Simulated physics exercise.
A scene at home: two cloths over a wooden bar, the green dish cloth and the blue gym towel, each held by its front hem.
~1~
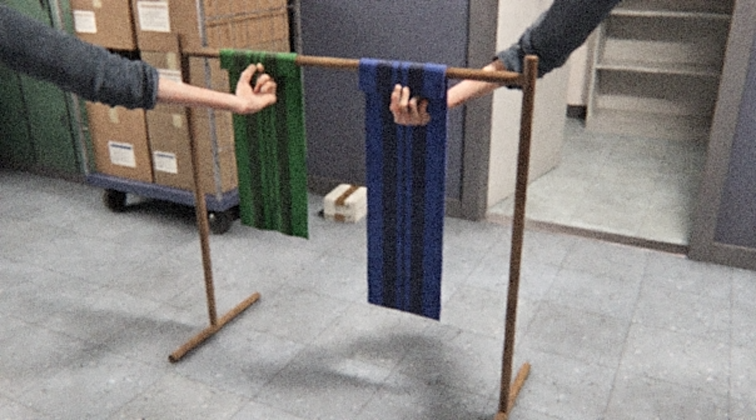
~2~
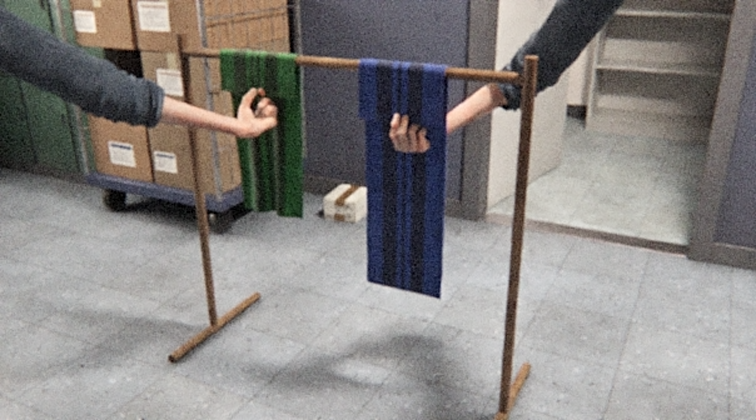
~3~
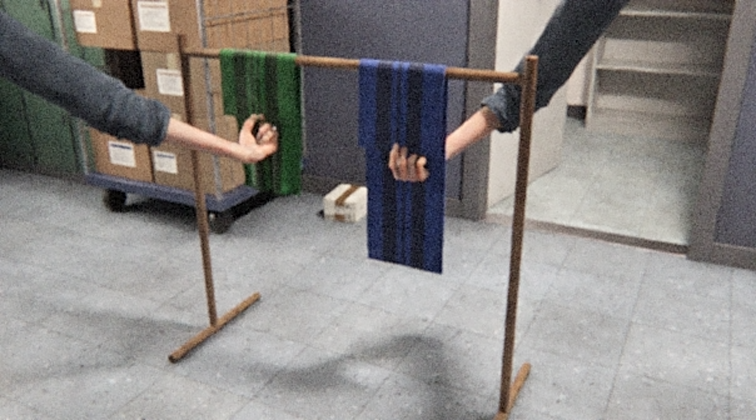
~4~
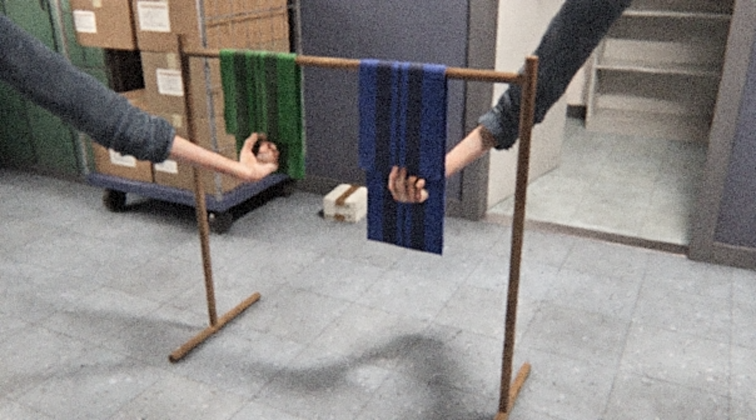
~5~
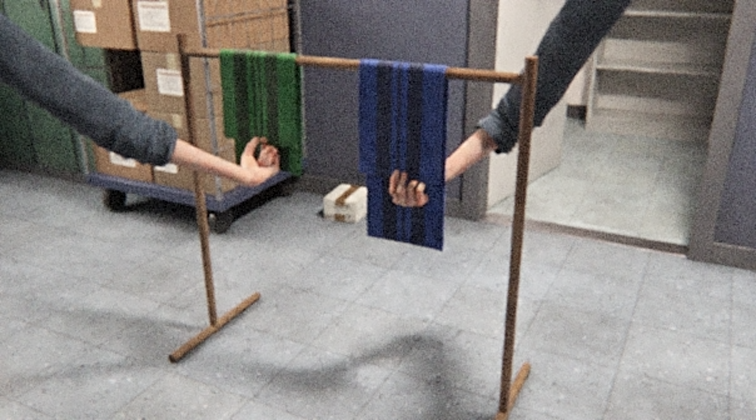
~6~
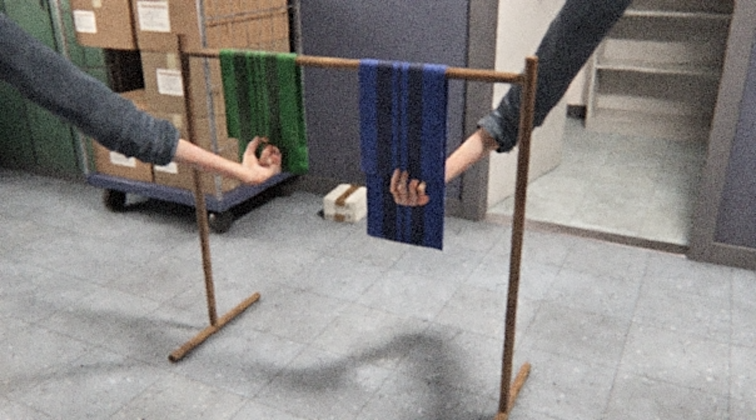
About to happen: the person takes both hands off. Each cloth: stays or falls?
At the end, green dish cloth: Up; blue gym towel: Up.
Then, 0.62 s later than the last view, dish cloth at rest on the rail; gym towel at rest on the rail.
Finally, dish cloth at rest on the rail; gym towel at rest on the rail. The green dish cloth hangs there and the blue gym towel keeps its place.
